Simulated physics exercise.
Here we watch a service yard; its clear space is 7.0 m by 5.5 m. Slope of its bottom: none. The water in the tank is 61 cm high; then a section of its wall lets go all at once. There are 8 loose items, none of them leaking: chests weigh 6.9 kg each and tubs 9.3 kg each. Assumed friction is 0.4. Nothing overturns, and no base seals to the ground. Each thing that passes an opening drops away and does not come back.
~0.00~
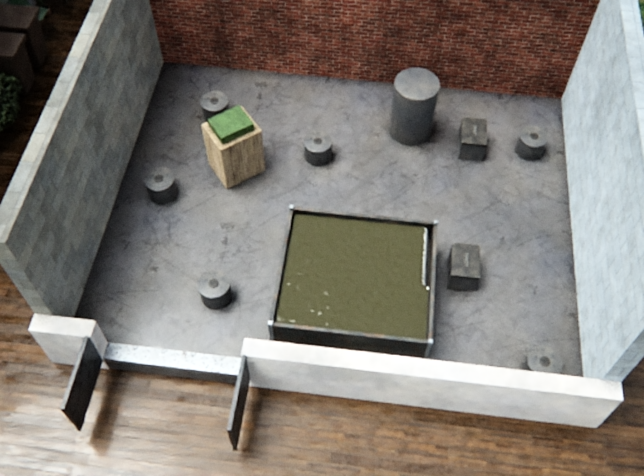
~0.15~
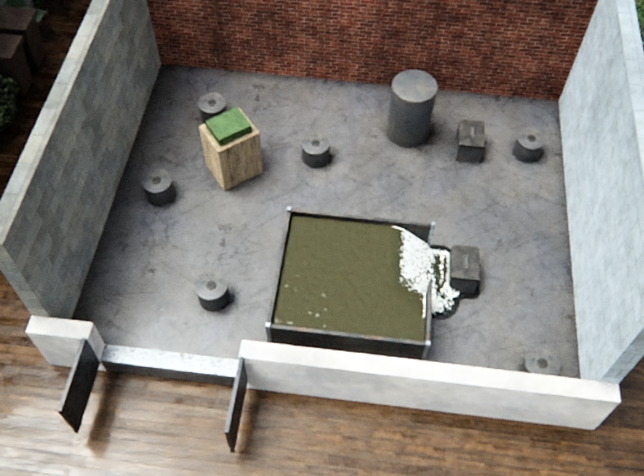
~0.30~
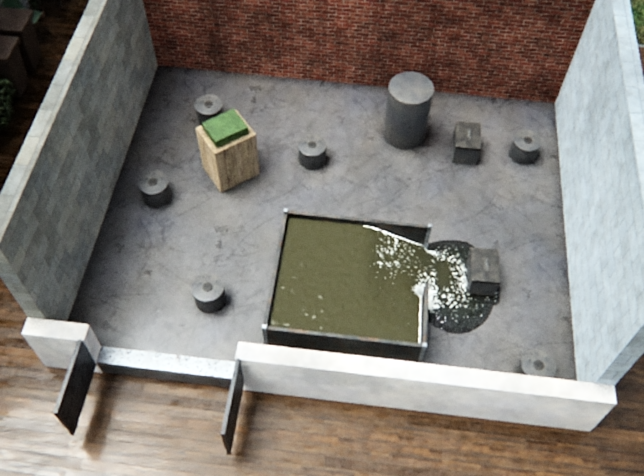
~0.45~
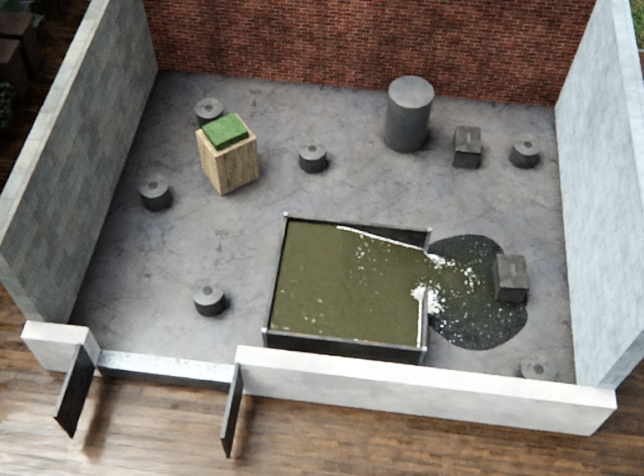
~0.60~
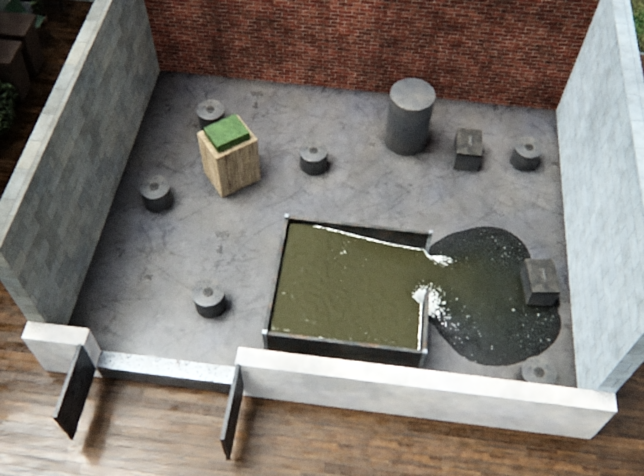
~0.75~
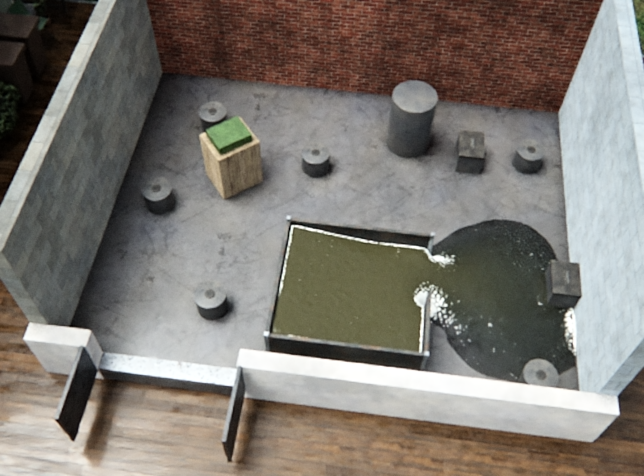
In a walled yard, murky water burst from the right side of a square tank, foaming as it spread across the floor and pushed a dark chest toward the right wall.
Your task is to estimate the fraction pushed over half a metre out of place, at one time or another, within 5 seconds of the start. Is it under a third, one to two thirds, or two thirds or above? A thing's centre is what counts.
It is one to two thirds.
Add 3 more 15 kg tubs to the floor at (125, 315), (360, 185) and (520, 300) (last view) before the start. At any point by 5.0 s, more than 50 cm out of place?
Check, in order - not exceeded, not exceeded, exceeded.
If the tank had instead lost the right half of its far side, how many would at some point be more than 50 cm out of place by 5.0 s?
That gives 2 of them.
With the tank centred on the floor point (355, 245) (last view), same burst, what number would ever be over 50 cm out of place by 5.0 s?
Count: 3.
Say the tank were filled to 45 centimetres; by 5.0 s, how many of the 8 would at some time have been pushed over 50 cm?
You'd get 3 in that case.
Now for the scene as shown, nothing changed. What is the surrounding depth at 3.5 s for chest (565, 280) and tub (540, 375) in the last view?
First about 20 cm, second about 6 cm.
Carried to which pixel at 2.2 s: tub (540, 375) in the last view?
Around (517, 360).
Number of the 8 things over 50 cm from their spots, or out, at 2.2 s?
I count 1.
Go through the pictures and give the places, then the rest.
The first frame shows a chest at (466, 260) rests on the ground; a chest at (475, 131), on the bottom; 3.4 m2 under water; 0 of 8 have shifted.
The second frame shows a chest at (466, 262), on the bottom, 3 cm from its start; a chest at (472, 133) rests on the ground; water covers 3.9 m2; 0 of 8 have shifted.
The third frame shows a chest at (486, 265), on the bottom, 36 cm from its start; a chest at (468, 135), on the bottom; water covers 4.6 m2; 1 of 8 have shifted.
The fourth frame shows a chest at (513, 271) rests on the ground, 74 cm from its start; a chest at (468, 139) rests on the ground; 5.5 m2 under water; 1 of 8 have shifted.
The fifth frame shows a chest at (543, 275), on the bottom, 115 cm from its start; a chest at (470, 141), on the bottom; 6.6 m2 under water; 1 of 8 have shifted.
The sixth frame shows a chest at (566, 278), on the bottom, 145 cm from its start; a chest at (472, 144), on the bottom; 7.7 m2 under water; 1 of 8 have shifted.
After 1.1 s 1 of 8 are over 50 cm from their spots; 1 afloat.
After 2.2 s 1 of 8 are over 50 cm from their spots; 1 afloat.
After 3.5 s 3 of 8 are over 50 cm from their spots; 3 afloat.
After 5.0 s 4 of 8 are over 50 cm from their spots, and 4 have been at some point; 2 afloat.
